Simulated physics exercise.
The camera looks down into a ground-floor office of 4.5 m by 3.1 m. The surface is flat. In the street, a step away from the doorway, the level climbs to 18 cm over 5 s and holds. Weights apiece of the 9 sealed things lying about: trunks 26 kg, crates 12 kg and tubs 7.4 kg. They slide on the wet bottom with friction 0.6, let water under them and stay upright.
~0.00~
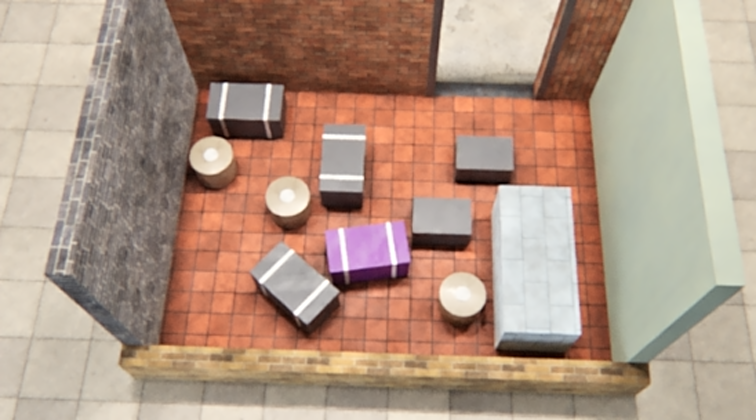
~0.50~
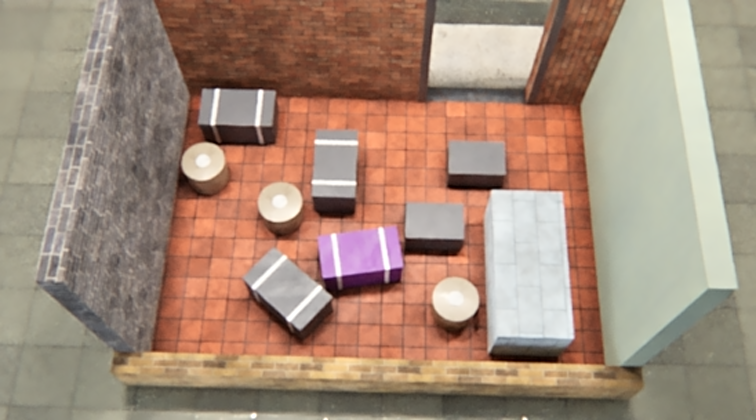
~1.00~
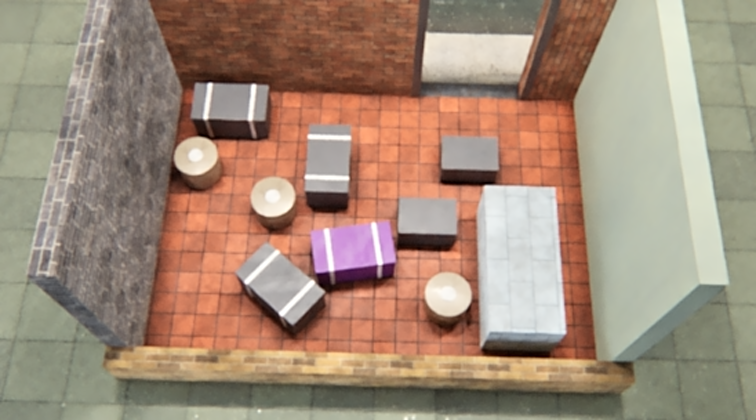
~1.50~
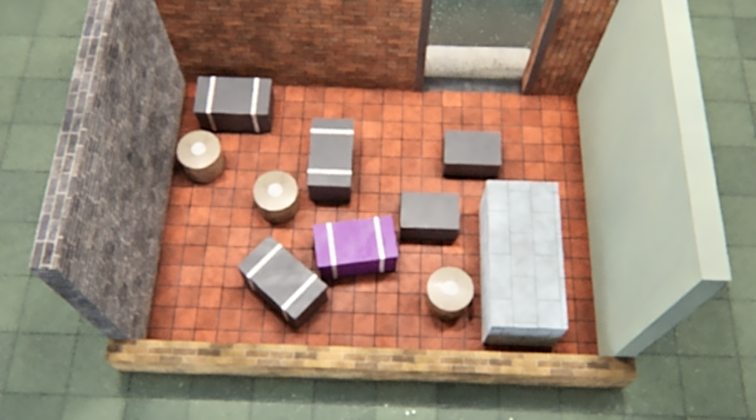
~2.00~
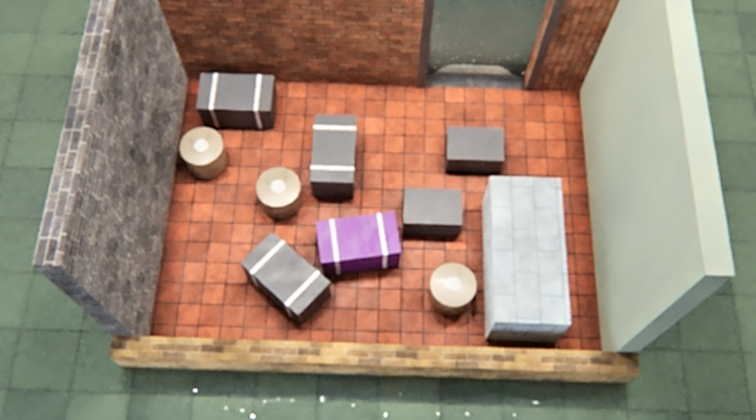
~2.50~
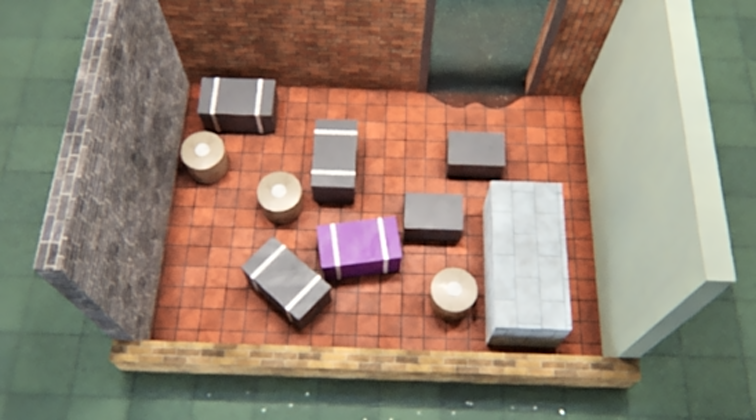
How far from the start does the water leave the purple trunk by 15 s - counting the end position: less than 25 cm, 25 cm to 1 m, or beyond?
Purple trunk gets carried off.
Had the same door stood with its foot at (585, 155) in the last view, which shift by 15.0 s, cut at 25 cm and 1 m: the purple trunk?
In that case the purple trunk is nudged along.
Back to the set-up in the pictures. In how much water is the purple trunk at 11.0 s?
About 8 cm.
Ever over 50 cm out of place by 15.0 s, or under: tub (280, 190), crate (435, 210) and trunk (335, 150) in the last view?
In turn: Short of it, past it, less.
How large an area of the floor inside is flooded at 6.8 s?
Roughly 7.5 m2.
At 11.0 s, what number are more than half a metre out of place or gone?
I count 5.
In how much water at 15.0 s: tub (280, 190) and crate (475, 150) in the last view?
About 9 and 13 cm.
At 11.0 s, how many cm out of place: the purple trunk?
Roughly 100 cm by then.
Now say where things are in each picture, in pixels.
The purple trunk at (367, 246), on the bottom; water covers 0.0 m2; 0 of 9 have shifted, in the first picture.
The purple trunk at (360, 252), on the bottom; water covers 0.0 m2; 0 of 9 have shifted, in the second picture.
The purple trunk at (353, 247) rests on the ground; 0.0 m2 under water; 0 of 9 have shifted, in the third picture.
The purple trunk at (355, 241), on the bottom; water covers 0.0 m2; 0 of 9 have shifted, in the fourth picture.
The purple trunk at (358, 237) rests on the ground; 0.0 m2 under water; 0 of 9 have shifted, in the fifth picture.
The purple trunk at (359, 242), on the bottom; 0.1 m2 under water; 0 of 9 have shifted, in the sixth picture.
After 3.5 s the purple trunk is near (359, 242), 0.0 m from its start, aground; 0 afloat.
After 6.8 s the purple trunk is near (359, 242), 0.0 m from its start, aground; 1 afloat.
After 11.0 s the purple trunk is near (267, 265), 0.9 m from its start, afloat; 5 afloat.
After 15.0 s the purple trunk is near (271, 128), 1.6 m from its start, afloat; 9 afloat.
